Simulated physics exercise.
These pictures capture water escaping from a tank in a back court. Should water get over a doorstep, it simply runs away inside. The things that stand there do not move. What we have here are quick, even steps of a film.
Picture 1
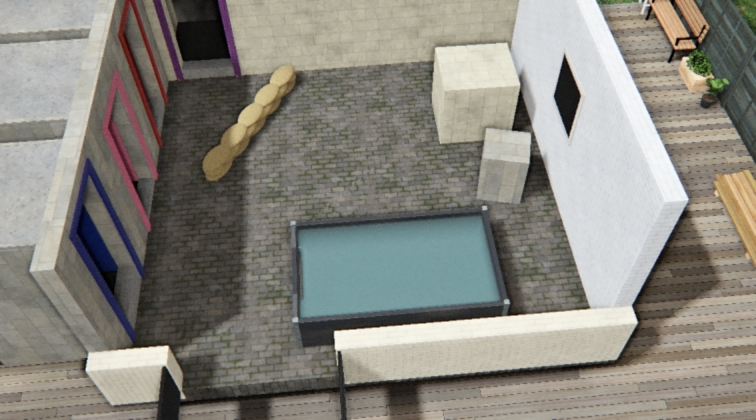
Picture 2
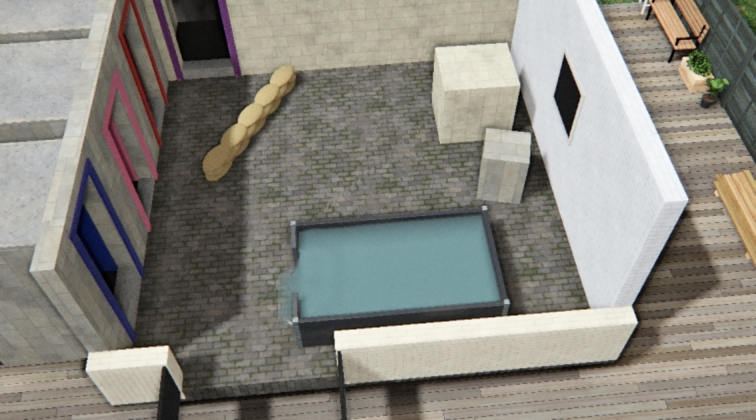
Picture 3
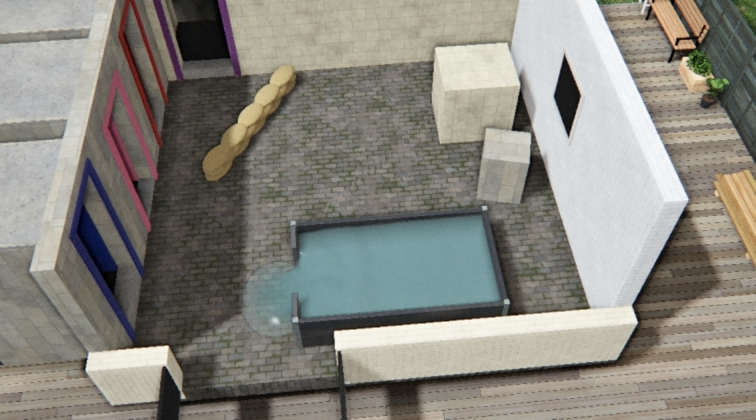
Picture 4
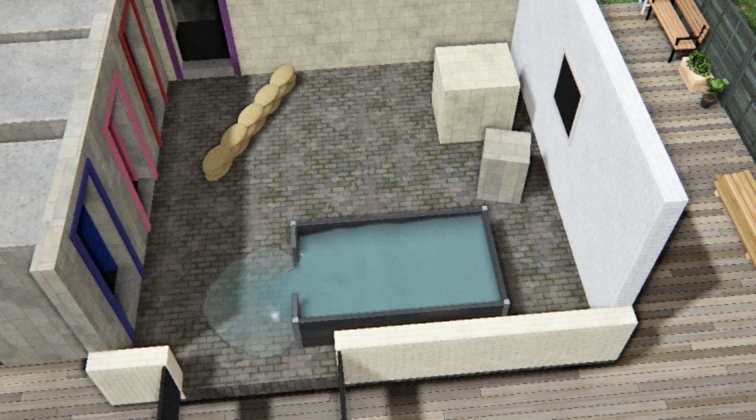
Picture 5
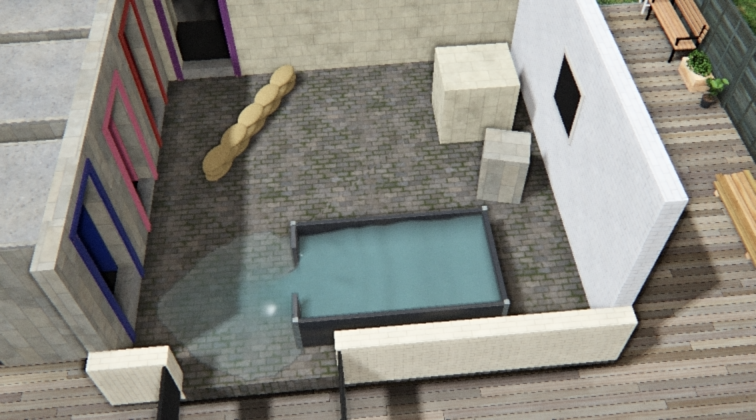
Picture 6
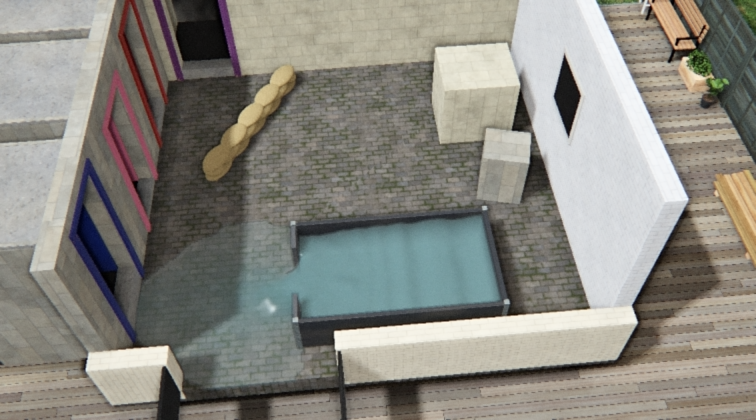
Water pours through a gap in the left end of a dark-walled tank of still teal water, set in a grey-paved courtyard seen from a high, fixed viewpoint. Blue, pink and red door surrounds line the left wall, with a tan lumpy row, pale blocks and a white wall beyond. The thin sheet fans leftward across the paving, reaching the blue doorway, while the tank's surface ripples slightly.
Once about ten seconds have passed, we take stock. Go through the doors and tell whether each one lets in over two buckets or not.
The blue door is not overrun past two buckets, the purple door is not overrun past two buckets, the pink door is overrun past two buckets, the red door is not overrun past two buckets.
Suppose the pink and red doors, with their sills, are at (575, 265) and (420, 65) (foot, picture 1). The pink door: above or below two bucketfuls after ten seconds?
As I see it, the pink door comes in lower.
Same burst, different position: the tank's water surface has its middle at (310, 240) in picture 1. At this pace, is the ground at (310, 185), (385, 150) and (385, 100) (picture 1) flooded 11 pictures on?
Readings in order: No flood; no flood; no flood.
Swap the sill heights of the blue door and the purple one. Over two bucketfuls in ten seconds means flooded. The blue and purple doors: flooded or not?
Blue: Beyond the limit; purple: Within the limit.
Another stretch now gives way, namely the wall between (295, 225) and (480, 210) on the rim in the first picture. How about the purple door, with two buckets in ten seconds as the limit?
I'd say the purple door stays within the limit.
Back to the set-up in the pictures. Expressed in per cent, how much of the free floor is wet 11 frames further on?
About 20 percent.
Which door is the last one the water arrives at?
That is the purple one.
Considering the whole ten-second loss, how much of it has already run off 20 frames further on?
About 35 %.
A moment on, water covers 20 % of the floor; the blue door wet at the sill, nothing in, the purple door not reached, the pink door wet at the sill, nothing in, the red door not reached.
Next, water covers 20 % of the floor; the blue door wet at the sill, nothing in, the purple door not reached, the pink door under two buckets in, the red door wet at the sill, nothing in.
Then, water covers 30 % of the floor; the blue door wet at the sill, nothing in, the purple door wet at the sill, nothing in, the pink door under two buckets in, the red door wet at the sill, nothing in.
Later, water covers 50 % of the floor; the blue door wet at the sill, nothing in, the purple door wet at the sill, nothing in, the pink door over two buckets in, the red door wet at the sill, nothing in.
In the end, water covers 75 % of the floor; the blue door wet at the sill, nothing in, the purple door wet at the sill, nothing in, the pink door over two buckets in, the red door wet at the sill, nothing in.
